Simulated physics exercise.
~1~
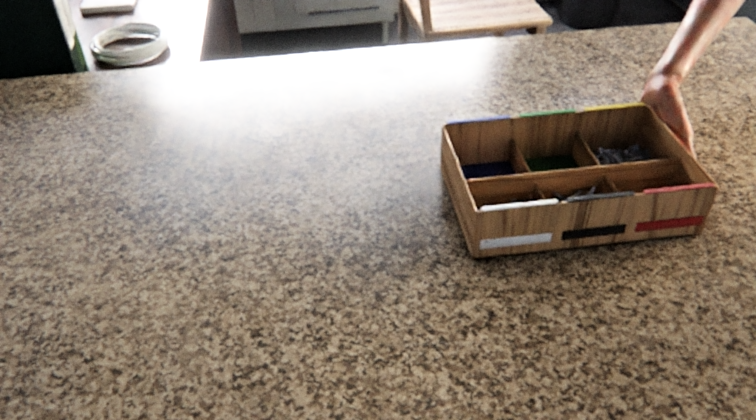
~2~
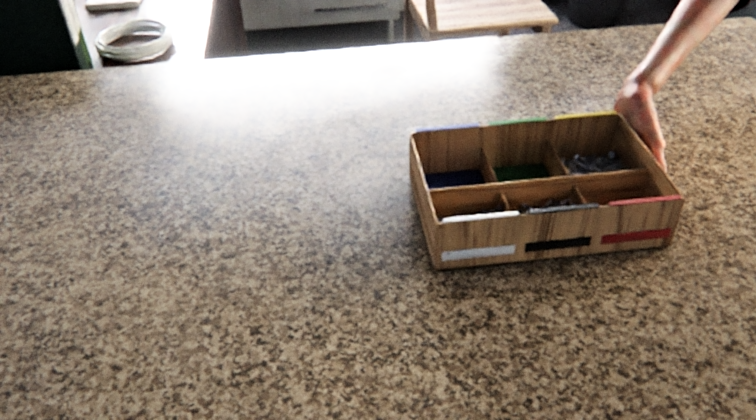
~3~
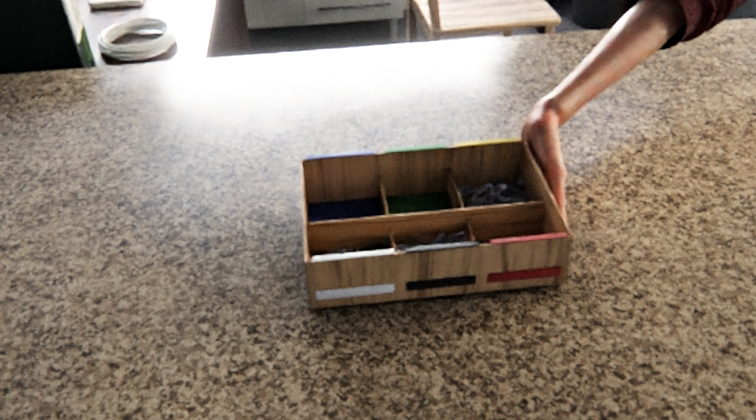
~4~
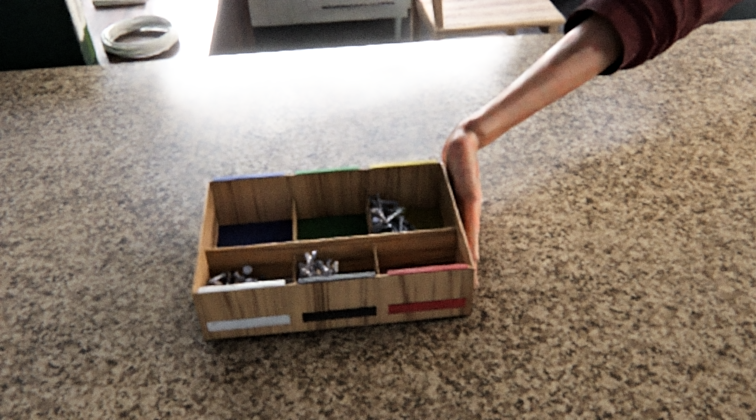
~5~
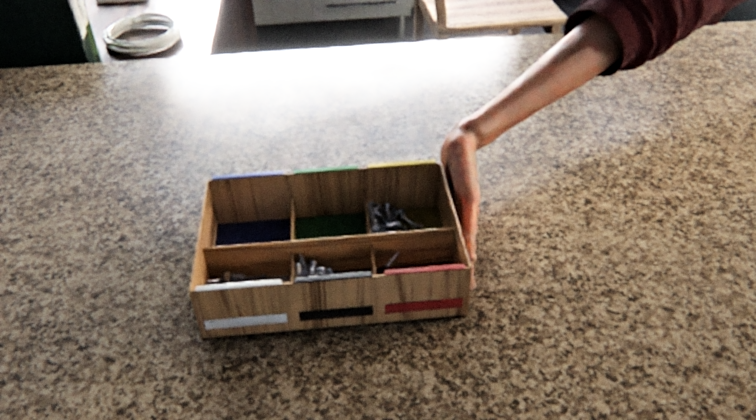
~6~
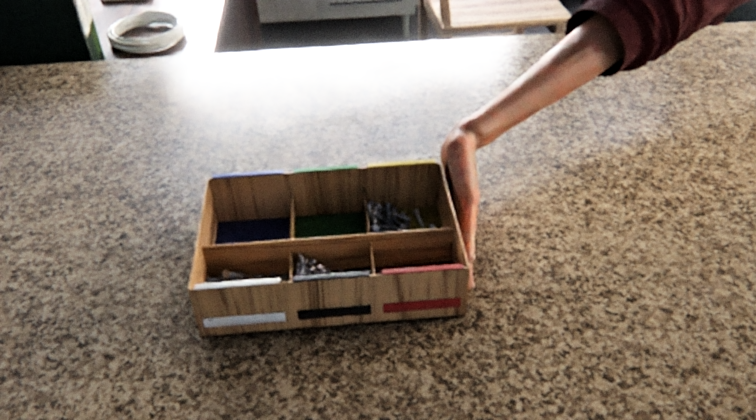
Wooden compartment tray of steel screws sliding left across a speckled countertop, pushed by a hand, then stopping with screws still sorted.
